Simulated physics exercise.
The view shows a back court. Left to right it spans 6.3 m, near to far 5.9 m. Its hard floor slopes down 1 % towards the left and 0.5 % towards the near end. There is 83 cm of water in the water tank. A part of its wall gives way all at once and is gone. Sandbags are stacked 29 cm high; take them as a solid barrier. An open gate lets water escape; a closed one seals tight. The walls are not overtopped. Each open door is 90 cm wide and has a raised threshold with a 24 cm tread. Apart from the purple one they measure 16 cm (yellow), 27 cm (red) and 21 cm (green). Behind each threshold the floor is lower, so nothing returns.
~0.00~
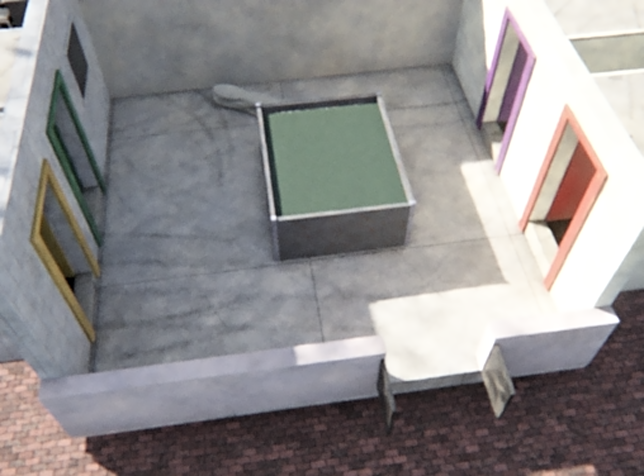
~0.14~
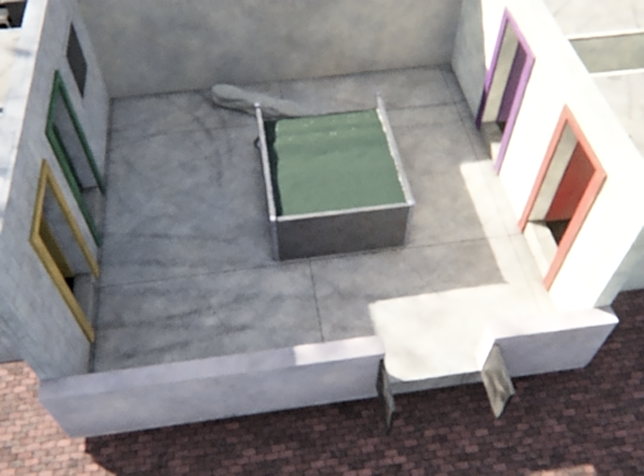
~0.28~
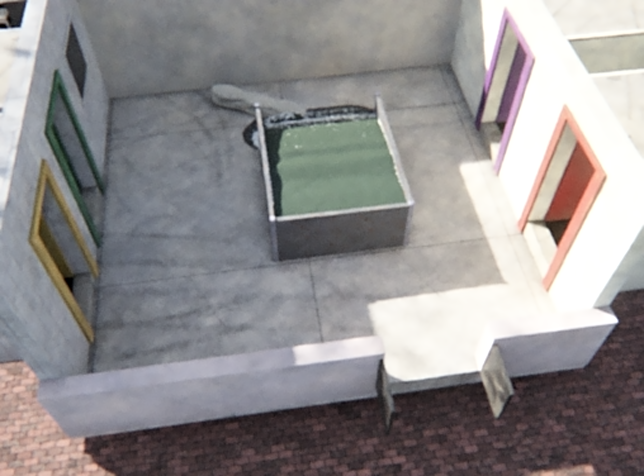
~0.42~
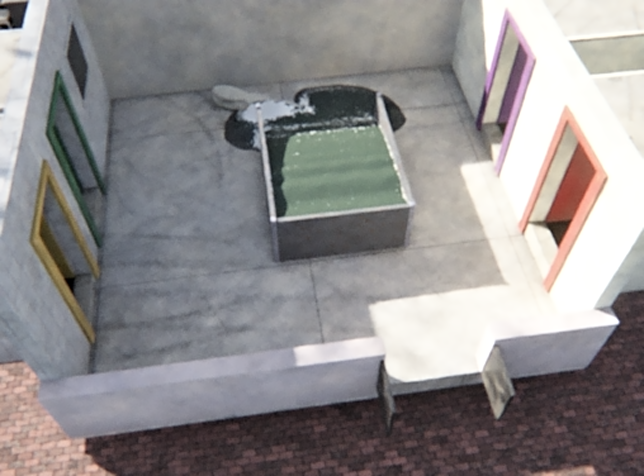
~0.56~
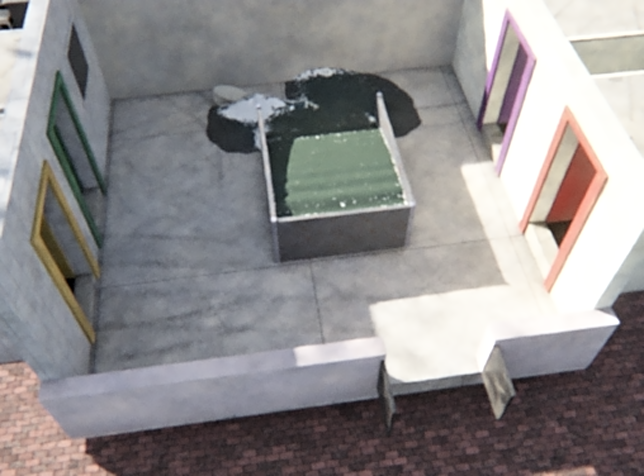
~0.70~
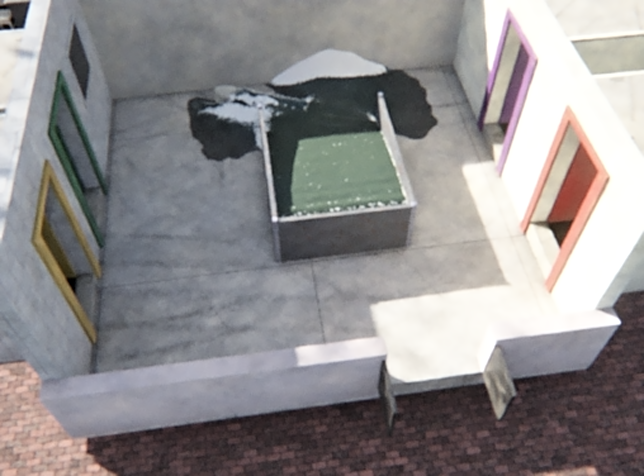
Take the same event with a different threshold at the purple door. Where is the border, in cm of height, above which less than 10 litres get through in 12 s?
About 9.5 cm.
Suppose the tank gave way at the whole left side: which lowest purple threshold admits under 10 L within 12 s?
About 8.0 cm.
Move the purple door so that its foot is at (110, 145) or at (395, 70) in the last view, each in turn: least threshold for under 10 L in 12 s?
About 29 and 31 cm.
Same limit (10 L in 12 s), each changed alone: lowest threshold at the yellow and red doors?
Roughly 9.5 cm at yellow and 9.5 cm at red.
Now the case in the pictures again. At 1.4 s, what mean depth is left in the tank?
About 43 cm.
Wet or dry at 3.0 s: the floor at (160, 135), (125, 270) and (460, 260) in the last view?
In turn: Wet, under water, wet.
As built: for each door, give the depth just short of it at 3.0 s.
In cm: Yellow 2, purple 12, red 4, green 13.
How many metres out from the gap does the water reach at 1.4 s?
About 3.8 m.
After 1.4 s water covers 25 % of the floor, deepest (52 cm) near (322, 82); it has not reached the purple door.
After 3.0 s water covers 55 % of the floor, deepest (39 cm) near (112, 103); 12 cm at the purple door, 0 litres in over its 19 cm threshold.
After 12.0 s water covers 95 % of the floor, deepest (16 cm) near (190, 394); 7 cm at the purple door, 0 litres in over its 19 cm threshold.
At the purple door as built, the water arrived by 2.0 s and peaked near 13 cm at 4.0 s.
Run again over the same 12 s with other heights there, 23 litres in over 7.5 cm, 5 litres over 10.5 cm. The limit of 10 litres is kept from about 9.5 cm up.
